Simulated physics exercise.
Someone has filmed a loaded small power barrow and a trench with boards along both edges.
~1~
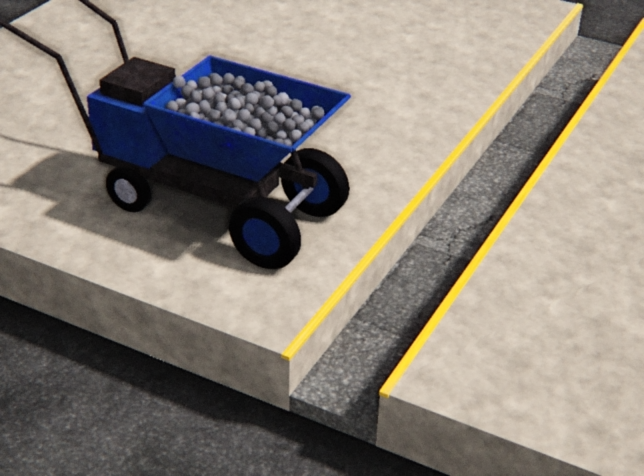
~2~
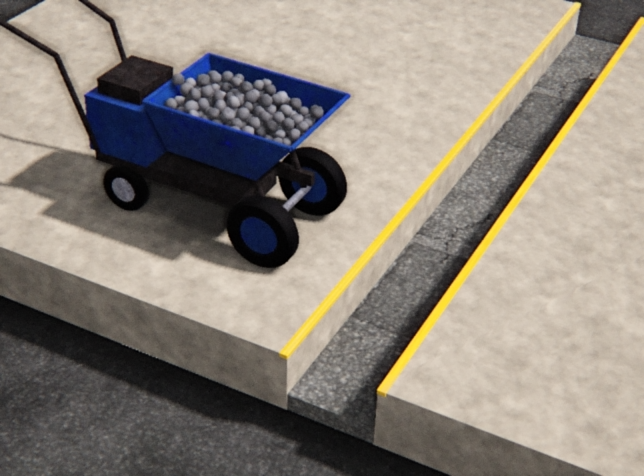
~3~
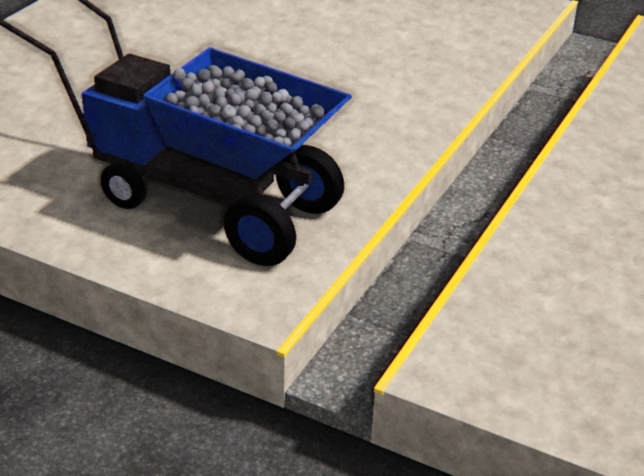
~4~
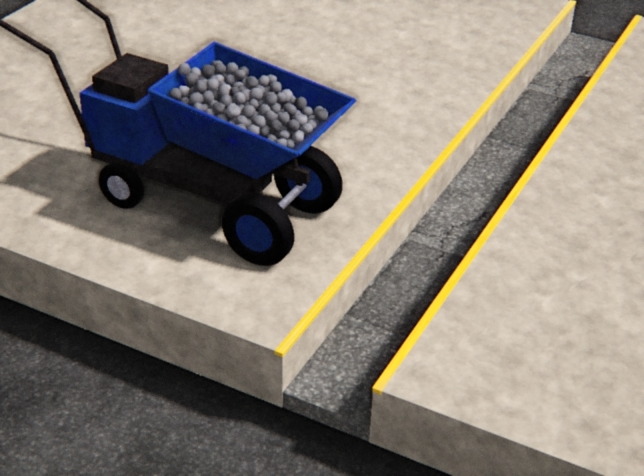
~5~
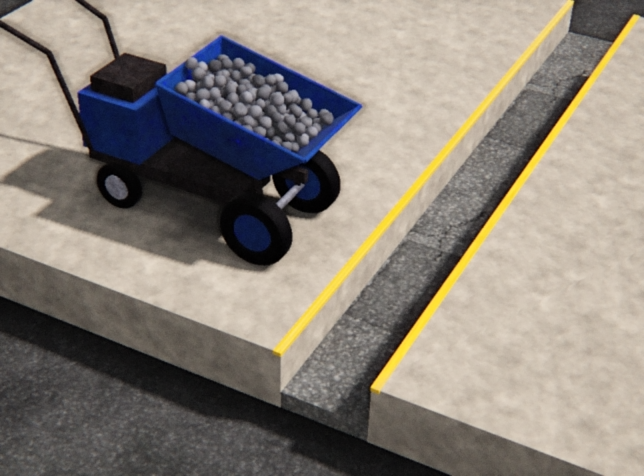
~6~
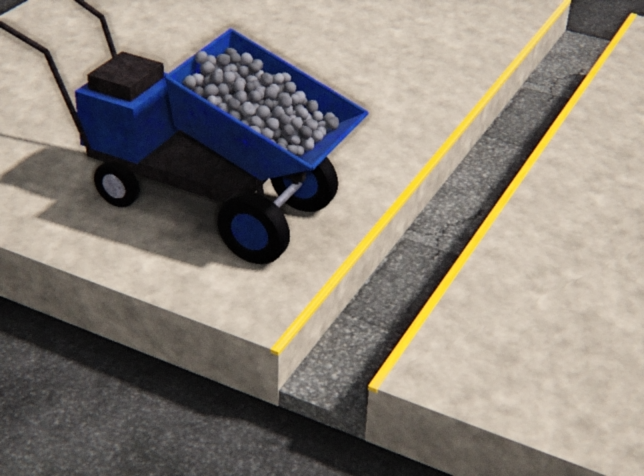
On a pale slab beside a yellow-edged trench, a blue power barrow standing still, its skip of grey cobbles gradually tilting forward.
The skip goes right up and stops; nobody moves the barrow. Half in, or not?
The trench ends with more than half of it.
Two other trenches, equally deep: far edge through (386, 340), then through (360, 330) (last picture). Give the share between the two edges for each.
In turn 70 and 30 in a hundred.
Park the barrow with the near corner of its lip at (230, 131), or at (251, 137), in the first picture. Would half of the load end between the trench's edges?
At the first place over half, at the second the larger part.
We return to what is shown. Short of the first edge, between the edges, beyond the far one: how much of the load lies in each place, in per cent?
Short: 0 %, between: 95 %, beyond: 5 %.
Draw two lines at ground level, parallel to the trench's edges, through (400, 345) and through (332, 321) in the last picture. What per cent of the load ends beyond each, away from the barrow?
Near 10 % and 90 %.
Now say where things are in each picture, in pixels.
In the first picture, lip of the skip at (292, 150), level; top of the load at (239, 103), round cobbles; first edge of the trench at (318, 316); far edge at (413, 351), the trench nearly as wide as the skip, and about half as deep as wide.
In the second picture, lip of the skip at (291, 149), level; top of the load at (238, 101).
In the third picture, lip of the skip at (293, 150), tipped barely; top of the load at (231, 94).
In the fourth picture, lip of the skip at (298, 155), tipped a little; top of the load at (215, 94).
In the fifth picture, lip of the skip at (304, 161), tipped a little; top of the load at (221, 81).
In the sixth picture, lip of the skip at (312, 168), tipped clearly; top of the load at (229, 77); first edge of the trench at (307, 311); far edge at (402, 345).
Soon after the last picture, skip tipped steeply; all in the skip.
A little later, skip tipped right over; about two thirds in the skip; about a third in or heaped over the trench; a small part falling.
Later still, skip tipped right over; a stray few in the skip; nearly all in or heaped over the trench; a small part beyond it.
At rest, skip tipped right over; nearly all in or heaped over the trench; a small part beyond it.
